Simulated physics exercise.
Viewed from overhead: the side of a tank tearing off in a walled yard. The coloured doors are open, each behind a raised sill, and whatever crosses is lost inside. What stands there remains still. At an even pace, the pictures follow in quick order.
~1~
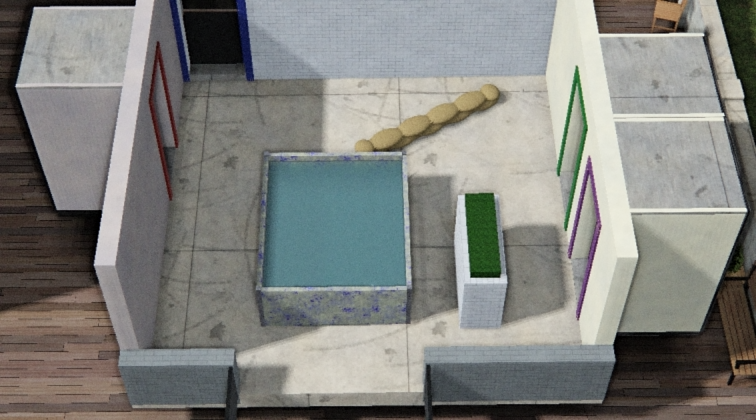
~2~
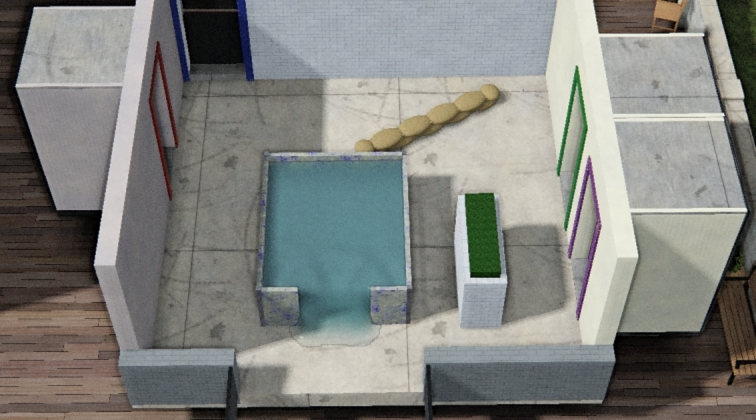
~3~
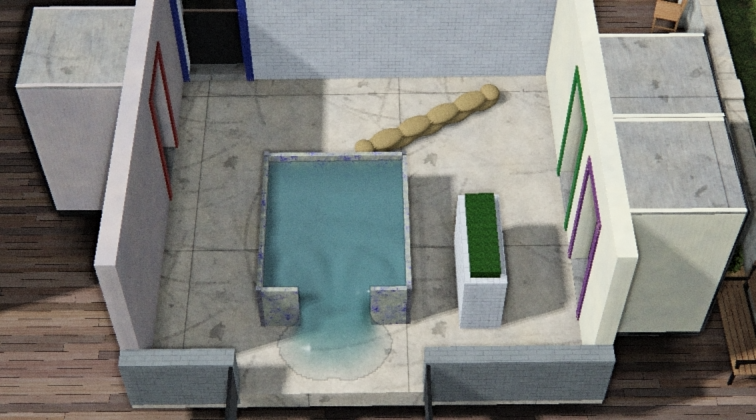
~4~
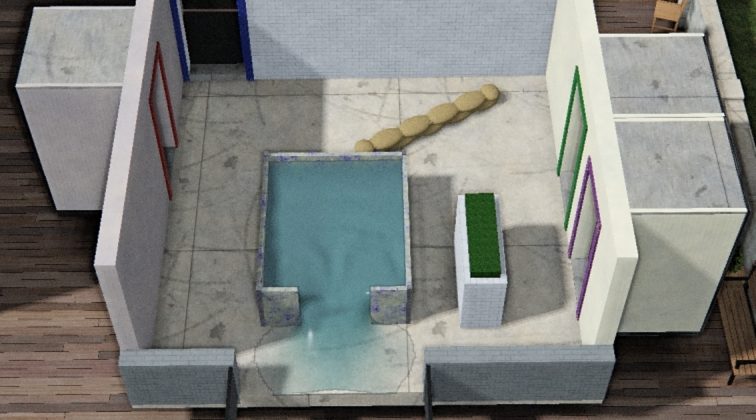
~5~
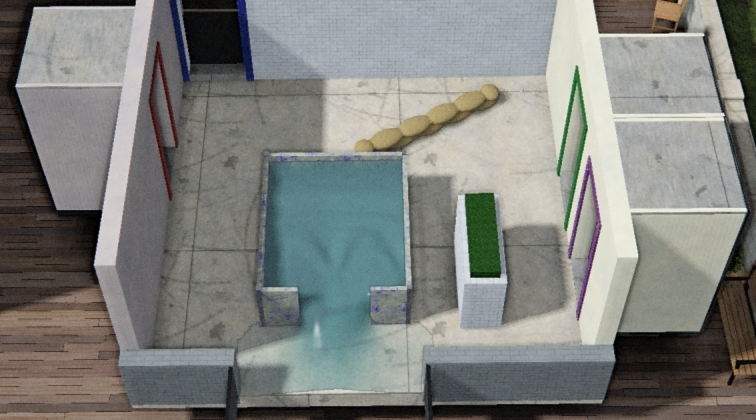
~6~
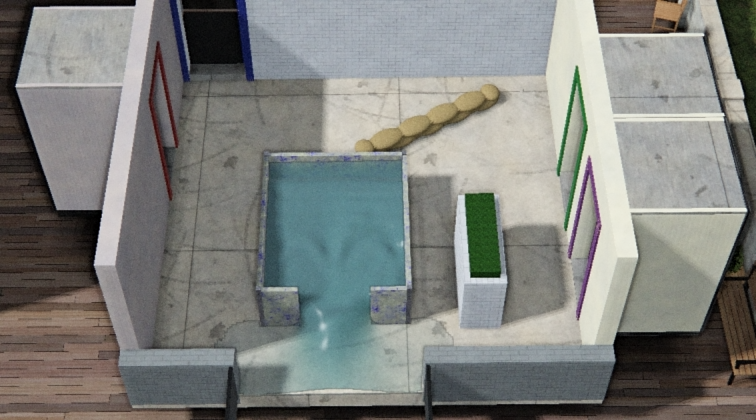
We see a still, full water tank in a walled yard with coloured doorways; then a section of its near side opens, and water pours through the gap and spreads across the paved floor toward the viewer.
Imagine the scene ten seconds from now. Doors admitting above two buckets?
In order: Blue door: Inside the limit; green door: Inside the limit; red door: Inside the limit; purple door: Inside the limit.
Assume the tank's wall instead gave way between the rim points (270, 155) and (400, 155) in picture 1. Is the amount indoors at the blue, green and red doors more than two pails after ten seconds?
I'd say the blue door overshoots the mark, the green door stops short and the red door overshoots the mark.
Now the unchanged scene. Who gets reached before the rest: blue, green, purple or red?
That would be the door marked purple.
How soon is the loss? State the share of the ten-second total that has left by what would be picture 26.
Near 60 in a hundred.
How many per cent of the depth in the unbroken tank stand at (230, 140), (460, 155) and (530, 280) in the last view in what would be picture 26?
Some 0, 0 and 0 in a hundred.
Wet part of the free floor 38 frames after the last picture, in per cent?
I'd say close to 15 per cent.
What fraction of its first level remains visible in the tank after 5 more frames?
About 70 per cent.
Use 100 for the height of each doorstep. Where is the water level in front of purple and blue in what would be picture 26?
Near 40 per cent and 0 per cent, respectively.
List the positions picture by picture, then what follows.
Still water in the water tank at (335, 222), in the first frame.
Water pours out at (335, 312) and has run to (297, 334), in the second frame.
The front is at a hidden place, out from the gap at (335, 312), in the third frame.
Water pours out at (335, 312) and has run to a hidden place, in the fourth frame.
Water pours out at (335, 312) and has run to a hidden place, in the fifth frame.
Water pours out at (335, 312) and has run to a hidden place, in the sixth frame.
A moment on, water covers 10 % of the floor; the blue door not reached, the green door not reached, the red door not reached, the purple door not reached.
Next, water covers 15 % of the floor; the blue door not reached, the green door not reached, the red door not reached, the purple door not reached.
Then, water covers 15 % of the floor; the blue door not reached, the green door not reached, the red door not reached, the purple door wet at the sill, nothing in.
Later, water covers 15 % of the floor; the blue door not reached, the green door not reached, the red door not reached, the purple door wet at the sill, nothing in.
In the end, water covers 15 % of the floor; the blue door not reached, the green door not reached, the red door wet at the sill, nothing in, the purple door wet at the sill, nothing in.
